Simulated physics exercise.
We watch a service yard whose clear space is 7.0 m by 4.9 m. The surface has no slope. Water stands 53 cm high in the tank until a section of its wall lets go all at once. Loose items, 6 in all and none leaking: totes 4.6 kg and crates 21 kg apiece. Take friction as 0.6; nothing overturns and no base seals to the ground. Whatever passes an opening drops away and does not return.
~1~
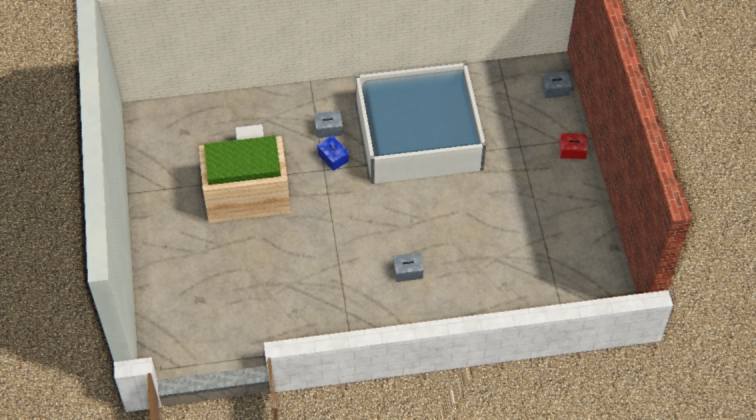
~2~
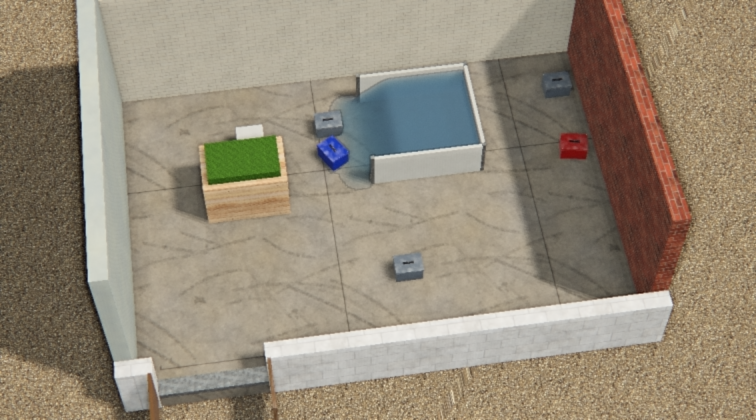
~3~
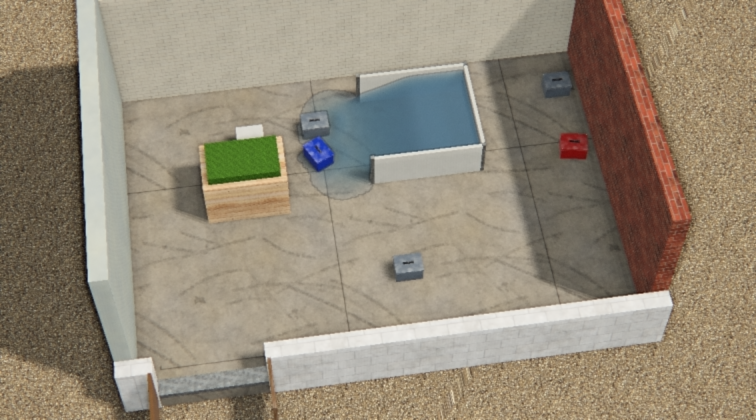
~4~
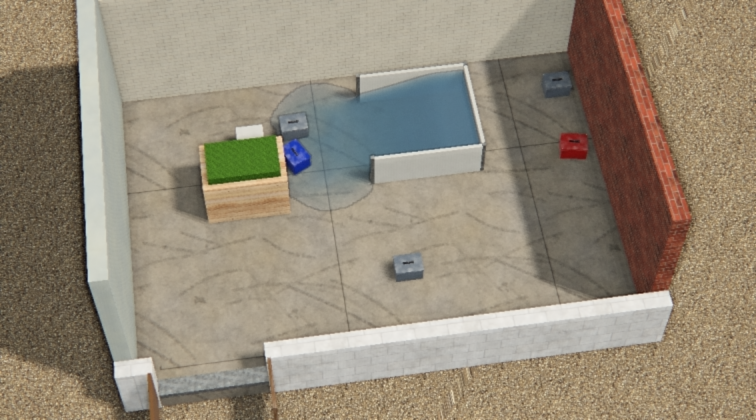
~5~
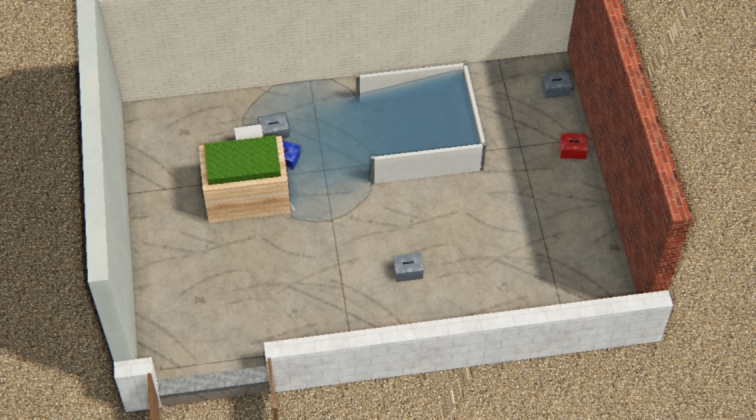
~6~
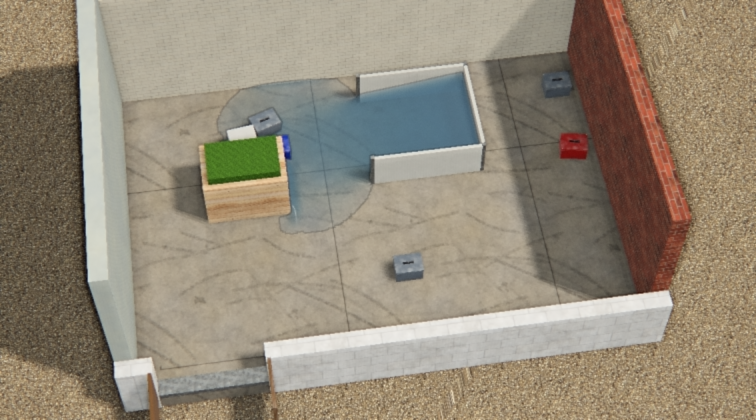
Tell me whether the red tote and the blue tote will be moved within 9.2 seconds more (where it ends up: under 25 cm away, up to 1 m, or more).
Red tote holds its place; blue tote ends far away.
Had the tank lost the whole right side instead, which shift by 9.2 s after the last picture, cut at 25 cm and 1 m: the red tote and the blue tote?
In that case the red tote gets carried off, the blue tote barely shifts.
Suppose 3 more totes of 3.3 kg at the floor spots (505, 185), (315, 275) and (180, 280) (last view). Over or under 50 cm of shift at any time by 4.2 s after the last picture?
In turn: Under, past it, over.
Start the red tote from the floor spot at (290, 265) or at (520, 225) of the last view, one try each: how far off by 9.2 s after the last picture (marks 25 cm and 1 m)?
In turn: It travels far; it barely shifts.
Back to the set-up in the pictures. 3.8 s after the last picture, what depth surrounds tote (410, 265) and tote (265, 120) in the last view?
About 2 and 11 cm.
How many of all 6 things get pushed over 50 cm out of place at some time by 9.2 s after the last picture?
I count 3.
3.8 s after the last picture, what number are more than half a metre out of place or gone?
3 of them.
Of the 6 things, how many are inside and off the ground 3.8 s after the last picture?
I count 2.
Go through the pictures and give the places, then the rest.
The first frame shows the red tote at (574, 142), on the bottom; the blue tote at (333, 149) rests on the ground; 2.4 m2 under water; 0 of 6 have shifted.
The second frame shows the red tote at (574, 142), on the bottom; the blue tote at (333, 149), on the bottom; 3.1 m2 under water; 0 of 6 have shifted.
The third frame shows the red tote at (574, 142), on the bottom; the blue tote at (318, 150) rests on the ground, 22 cm from its start; 3.9 m2 under water; 2 of 6 have shifted.
The fourth frame shows the red tote at (574, 142), on the bottom; the blue tote at (295, 152), on the bottom, 57 cm from its start; 5.1 m2 under water; 2 of 6 have shifted.
The fifth frame shows the red tote at (574, 142) rests on the ground; the blue tote at (284, 150), on the bottom, 73 cm from its start; water covers 6.0 m2; 2 of 6 have shifted.
The sixth frame shows the red tote at (574, 142), on the bottom; the blue tote at (276, 145), afloat, 85 cm from its start; 6.7 m2 under water; 3 of 6 have shifted.
Then, 1.2 s after the last picture the red tote is near (574, 142), 0.0 m from its start, aground; the blue tote is near (162, 125), 2.6 m from its start, afloat; 0 of 6 are out; 2 afloat.
Then, 3.8 s after the last picture the red tote is near (574, 142), 0.0 m from its start, aground; the blue tote is near (155, 328), 3.9 m from its start, afloat; 0 of 6 are out; 2 afloat.
Then, 6.2 s after the last picture the red tote is near (574, 142), 0.0 m from its start, aground; the blue tote has gone out; 1 of 6 are out; 1 afloat.
Then, 9.2 s after the last picture the red tote is near (574, 142), 0.0 m from its start, aground; the blue tote has gone out; 1 of 6 are out; 0 afloat.
